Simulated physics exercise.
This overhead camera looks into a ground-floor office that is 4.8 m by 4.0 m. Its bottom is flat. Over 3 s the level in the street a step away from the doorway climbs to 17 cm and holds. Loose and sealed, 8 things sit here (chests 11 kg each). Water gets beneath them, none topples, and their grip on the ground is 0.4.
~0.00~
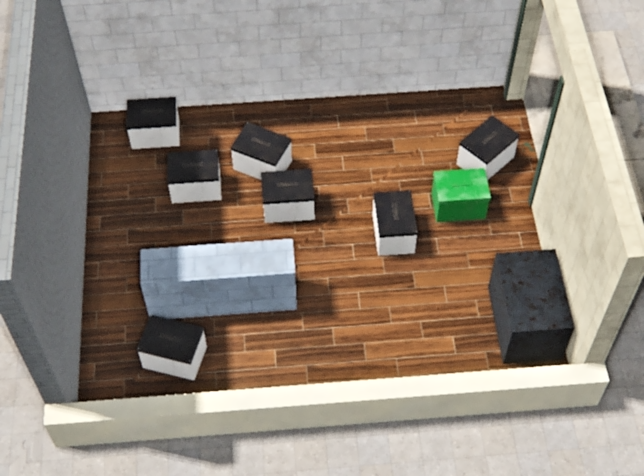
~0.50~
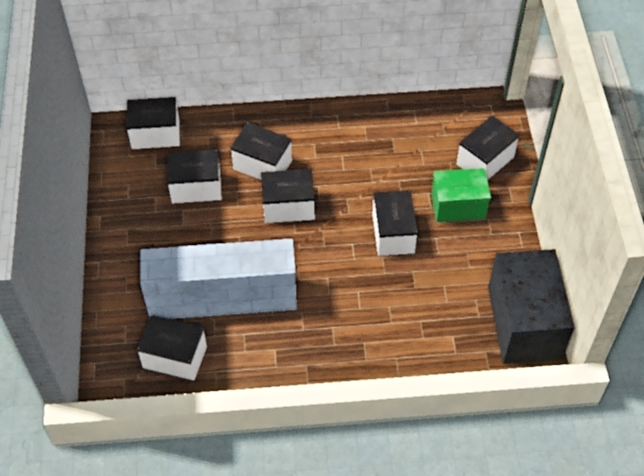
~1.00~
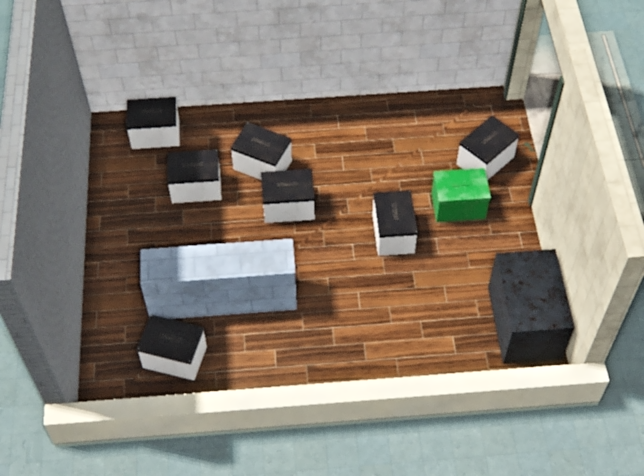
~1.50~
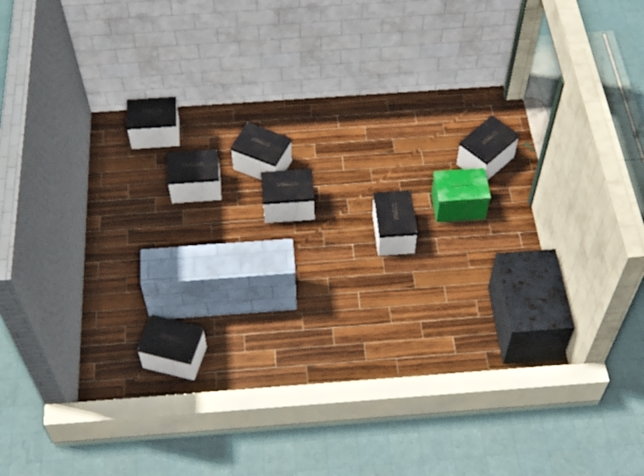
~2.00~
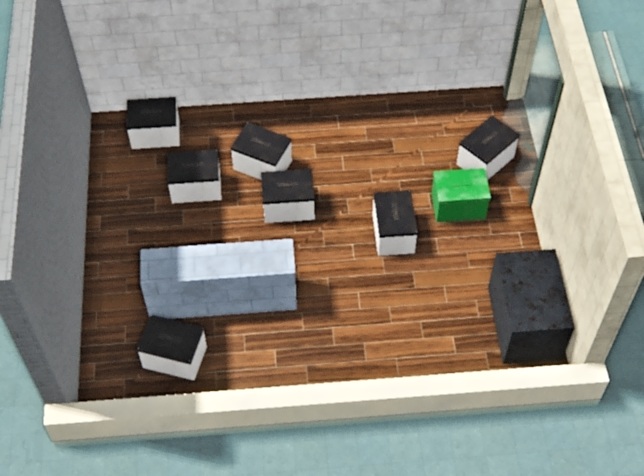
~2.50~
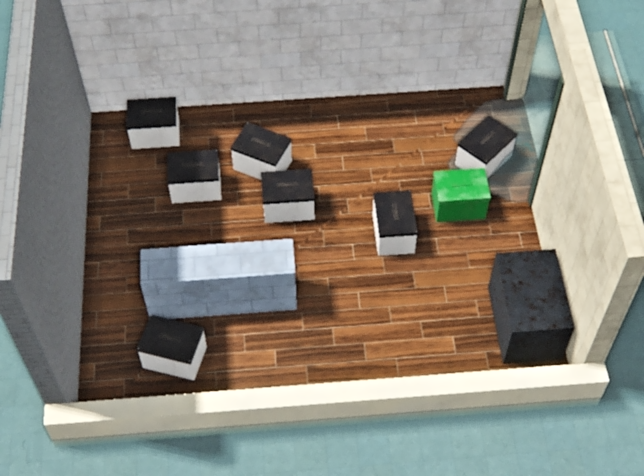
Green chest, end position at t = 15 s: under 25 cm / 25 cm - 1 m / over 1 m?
25 cm - 1 m.
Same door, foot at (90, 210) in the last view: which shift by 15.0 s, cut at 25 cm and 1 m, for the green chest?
Then the green chest would have gone a long way.
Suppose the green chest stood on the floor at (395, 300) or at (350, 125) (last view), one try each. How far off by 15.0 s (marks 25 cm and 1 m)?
Run 1 - well off; run 2 - well off.
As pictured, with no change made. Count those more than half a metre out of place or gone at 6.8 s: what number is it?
By then 5.
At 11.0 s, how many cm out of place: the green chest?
Around 80 centimetres.
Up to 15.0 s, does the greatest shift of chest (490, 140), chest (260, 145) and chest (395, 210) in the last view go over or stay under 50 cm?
Beyond, beyond, beyond.
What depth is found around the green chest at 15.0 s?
Close to 7 centimetres.
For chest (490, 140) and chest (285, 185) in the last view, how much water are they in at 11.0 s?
About 11 and 9 cm.
After 3.5 s the green chest is near (461, 187), 0.0 m from its start, aground; 0 afloat.
After 6.8 s the green chest is near (460, 246), 0.8 m from its start, aground; 3 afloat.
After 11.0 s the green chest is near (460, 246), 0.8 m from its start, aground; 6 afloat.
After 15.0 s the green chest is near (443, 209), 0.4 m from its start, afloat; 8 afloat.
